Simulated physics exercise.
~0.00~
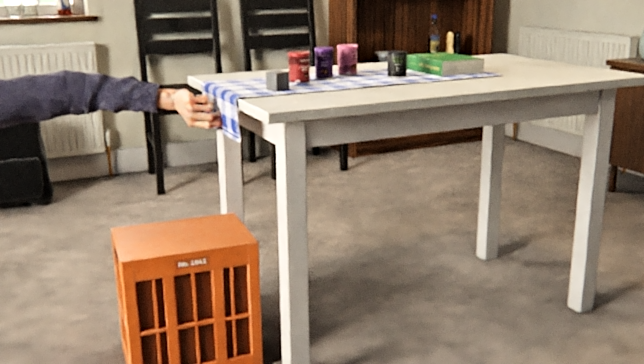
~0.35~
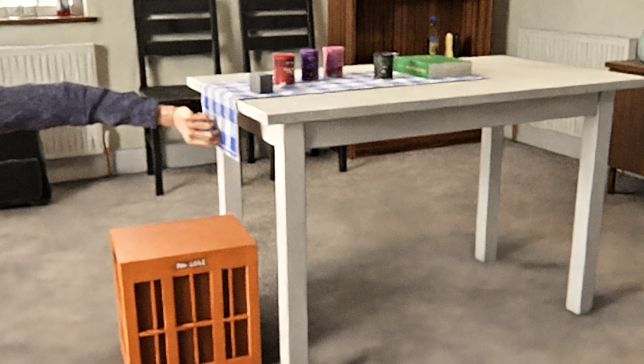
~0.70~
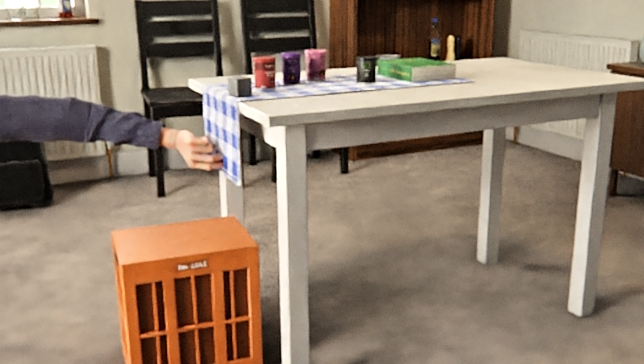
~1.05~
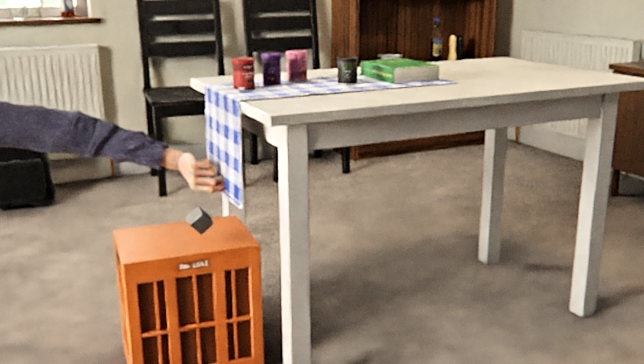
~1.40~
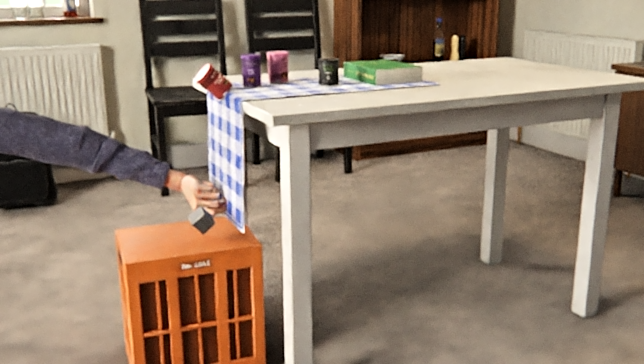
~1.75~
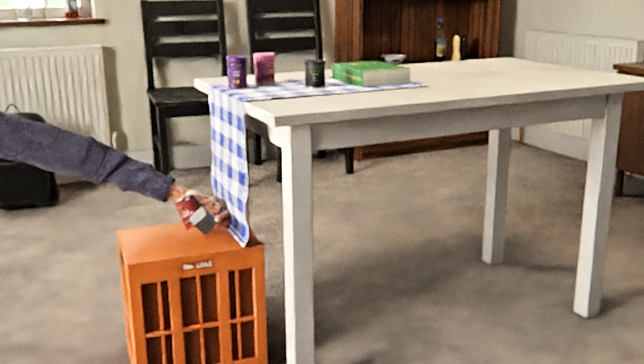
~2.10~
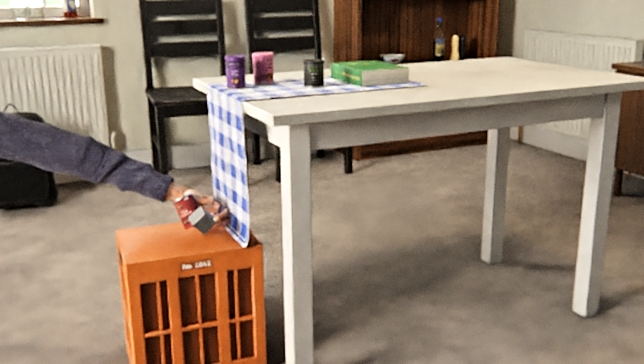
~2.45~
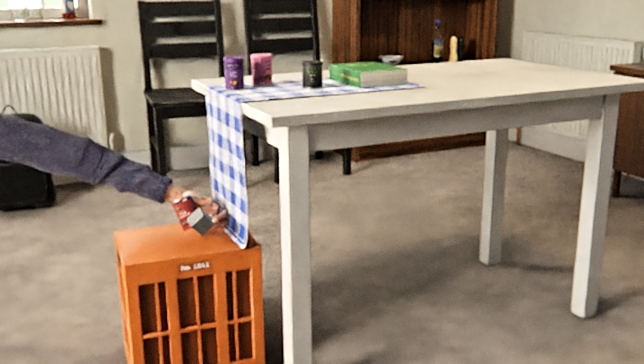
In a room with a white table, a hand pulls a blue checked tablecloth left and down toward an orange crate, carrying cans and a book along; a grey cube drops off, then a red can tips over the edge, and both end beside the hand above the crate.
